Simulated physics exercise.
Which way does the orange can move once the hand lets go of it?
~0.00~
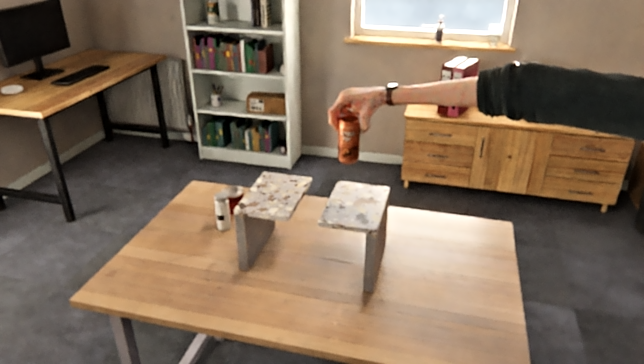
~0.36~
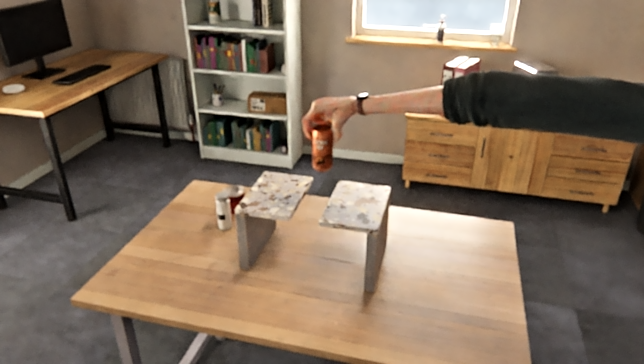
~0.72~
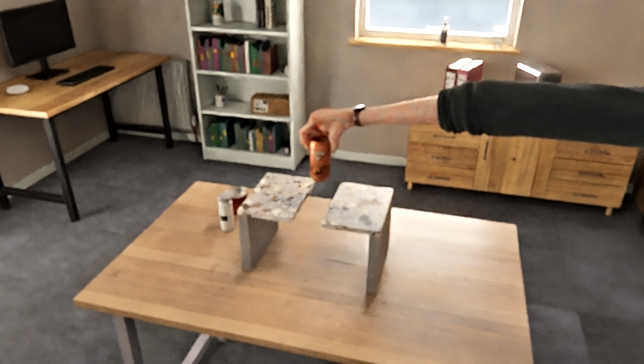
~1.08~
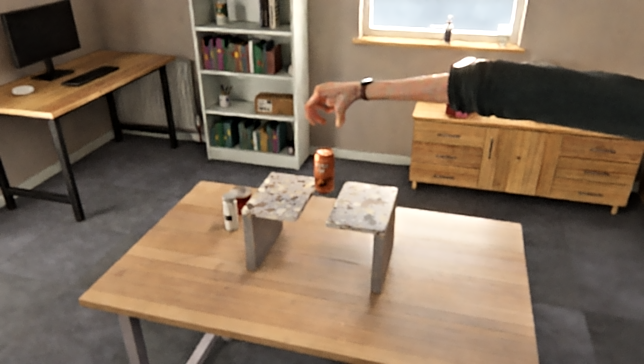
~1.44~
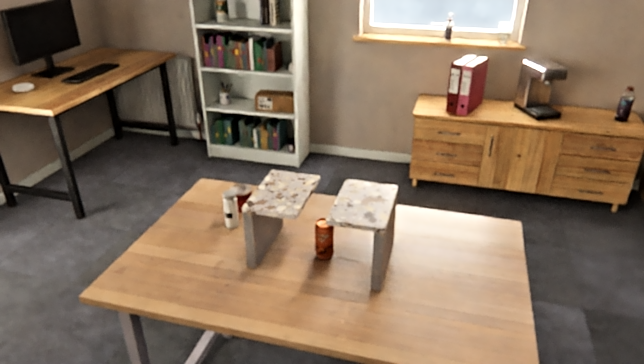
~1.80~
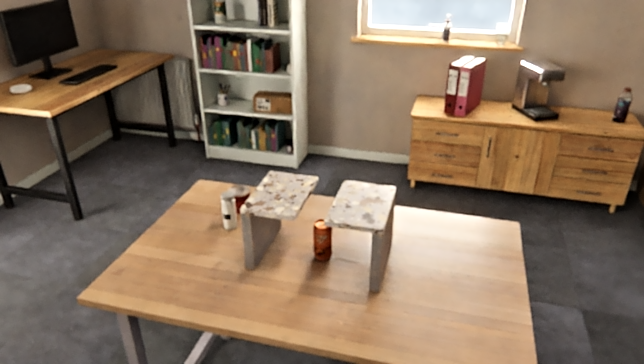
The orange can moves down, passing between the two supports to the tabletop.
An orange can is held by a hand above two stone-topped supports on a wooden table, carried left over the gap and released. It drops through the gap as the hand withdraws, ending upright on the table between the supports, while the other cans stay put.
